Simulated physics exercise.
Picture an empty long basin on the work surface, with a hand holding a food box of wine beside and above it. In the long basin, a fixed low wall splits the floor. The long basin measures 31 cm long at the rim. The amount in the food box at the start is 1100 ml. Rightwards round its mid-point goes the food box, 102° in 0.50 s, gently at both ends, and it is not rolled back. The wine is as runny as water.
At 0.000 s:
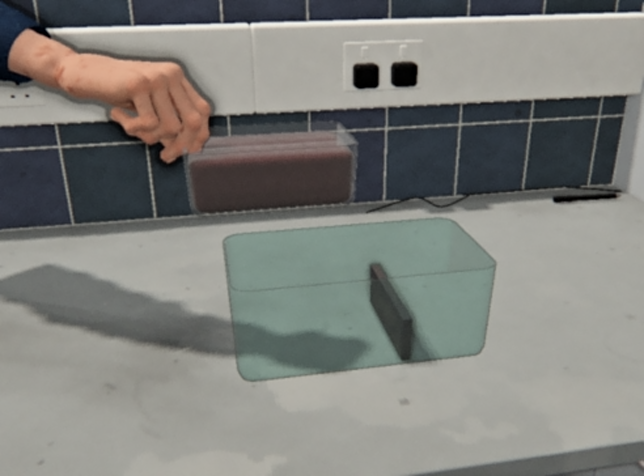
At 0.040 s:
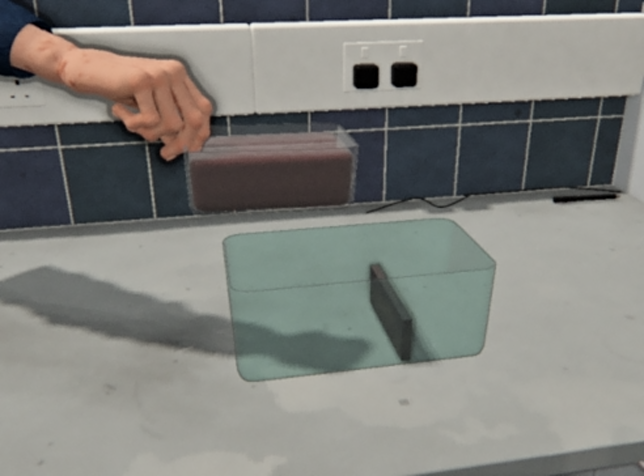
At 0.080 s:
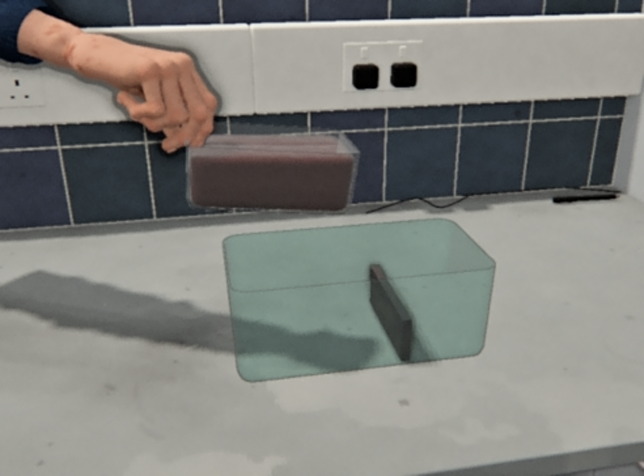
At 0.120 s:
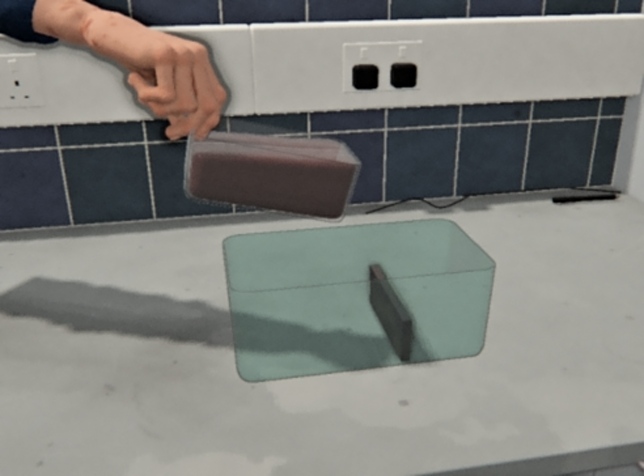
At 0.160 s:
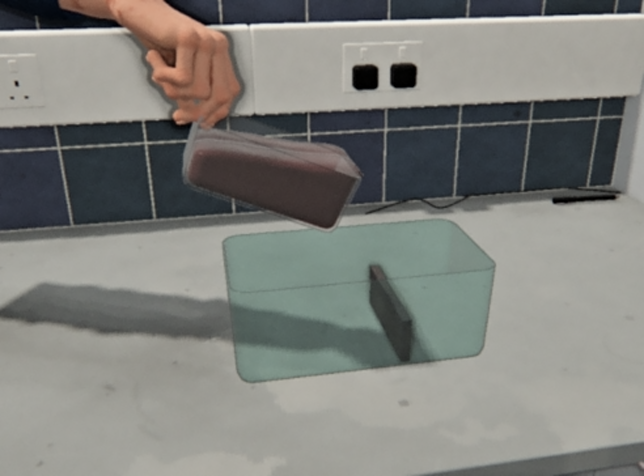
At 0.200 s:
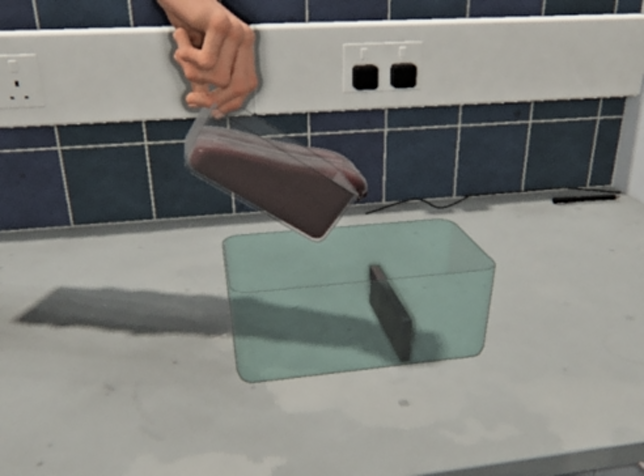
On a grey worktop by a blue-tiled wall, a hand held a clear box of dark red wine above a long, greenish basin and gradually tilted it rightwards, until some wine edged over the rim.
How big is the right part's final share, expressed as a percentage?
Some 21 per cent.
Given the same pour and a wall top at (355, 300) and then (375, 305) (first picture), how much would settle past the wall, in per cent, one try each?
It comes to 55 per cent, and then 45 per cent.
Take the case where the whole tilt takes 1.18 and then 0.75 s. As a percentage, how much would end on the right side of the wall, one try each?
50 and 40 %.
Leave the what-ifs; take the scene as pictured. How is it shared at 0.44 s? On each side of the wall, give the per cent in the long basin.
Left about 46, right about 18.
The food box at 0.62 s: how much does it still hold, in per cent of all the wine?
About 4 per cent.
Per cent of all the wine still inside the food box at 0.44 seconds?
Still held: Roughly 12 % of the total.
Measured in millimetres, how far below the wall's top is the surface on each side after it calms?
It's around 32 mm on the left side and around 42 mm on the right side.
By 0.44 s the tilt is 98° and 13 per cent is still to pour, 45 is left of the wall and 19 right of it.
By 0.62 s the tilt is 102° and 4 per cent is still to pour, 65 is left of the wall and 19 right of it.
By 0.80 s the tilt is 102° and 1 per cent is still to pour, 68 is left of the wall and 21 right of it.
By 1.00 s the tilt is 102° and 0 per cent is still to pour, 69 is left of the wall and 21 right of it.
At rest 70 per cent lies left of the wall, 21 right of it and 10 outside.
